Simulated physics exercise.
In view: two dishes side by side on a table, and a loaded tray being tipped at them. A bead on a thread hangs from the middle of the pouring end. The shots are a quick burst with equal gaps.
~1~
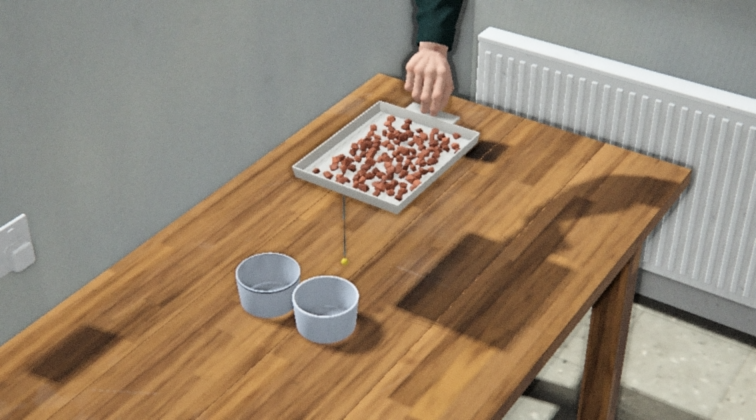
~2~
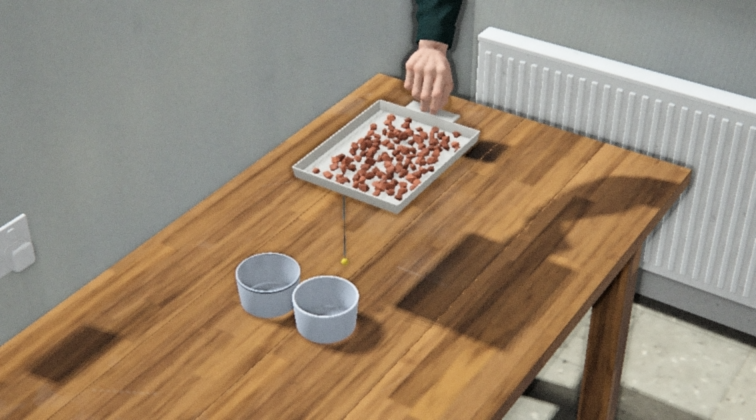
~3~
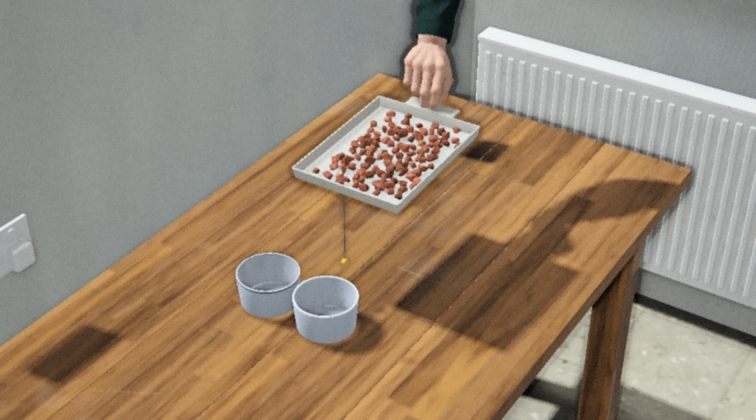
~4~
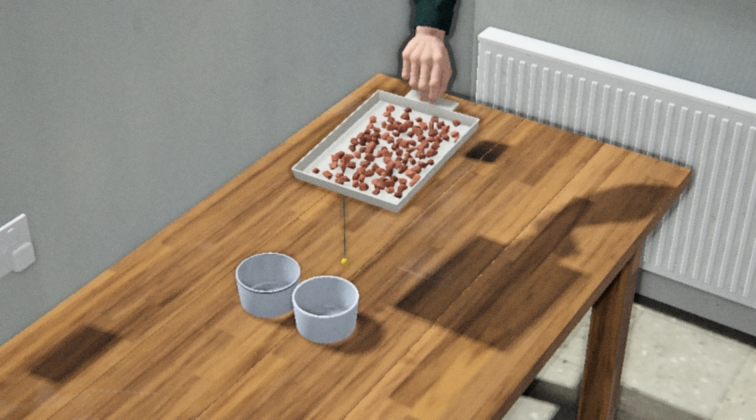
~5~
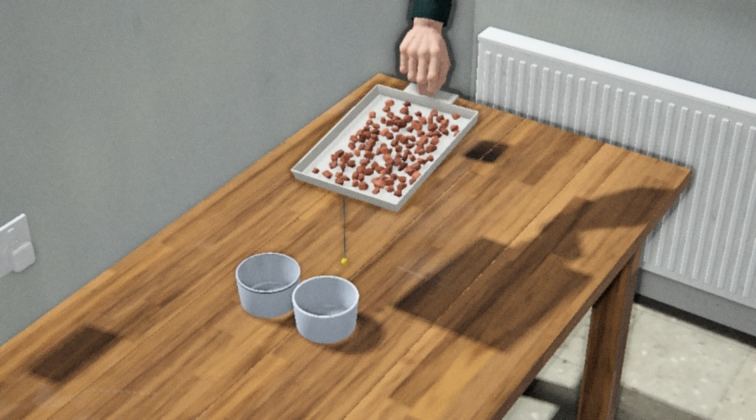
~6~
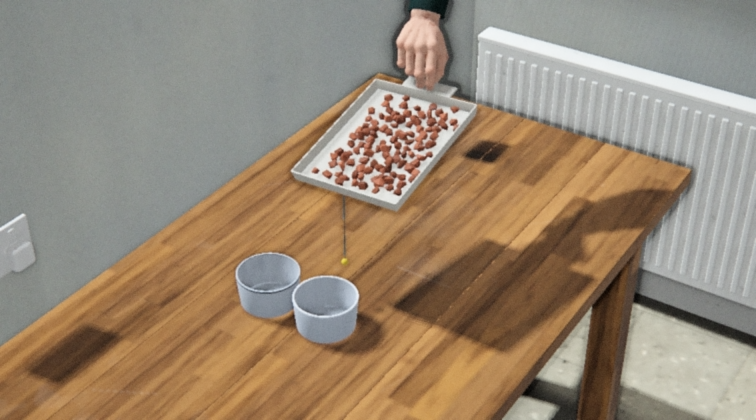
In the video, a hand holds a pale tray of small reddish-brown pieces above a wooden table with two round dishes, gradually tilting it slightly toward its lower left corner while the pieces stay on the tray.
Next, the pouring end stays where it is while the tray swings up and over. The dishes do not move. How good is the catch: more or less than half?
Caught overall: More than half.
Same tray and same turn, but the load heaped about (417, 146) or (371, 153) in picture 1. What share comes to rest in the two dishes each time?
In turn 70 and 70 in a hundred.
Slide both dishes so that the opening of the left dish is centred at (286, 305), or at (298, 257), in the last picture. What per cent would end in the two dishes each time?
In turn 20 and 40 in a hundred.
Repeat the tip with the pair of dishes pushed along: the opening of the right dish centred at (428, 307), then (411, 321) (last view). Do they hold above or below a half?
One: The smaller part. Two: Less than half.
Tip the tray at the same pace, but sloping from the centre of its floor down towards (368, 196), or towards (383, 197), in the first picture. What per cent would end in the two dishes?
First some 40, then 0 per cent.
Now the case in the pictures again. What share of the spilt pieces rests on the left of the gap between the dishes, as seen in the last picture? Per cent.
Close to 30 per cent.
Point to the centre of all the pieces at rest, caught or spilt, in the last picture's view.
Near (294, 304).
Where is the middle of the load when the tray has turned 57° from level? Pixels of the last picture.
Roughly at (343, 160).
Soon after the last picture, tray tipped steeply; all on the tray.
A little later, tray tipped right over; about a quarter on the tray; about a quarter in the right dish; about a quarter in the left dish; a stray few outside both; about a third in the air.
Later still, tray tipped past a quarter turn; about a third in the right dish; about a third in the left dish; about a quarter outside both; a stray few in the air.
At rest, tray tipped past a quarter turn; about a third in the right dish; about a third in the left dish; about a quarter outside both; a stray few in the air.
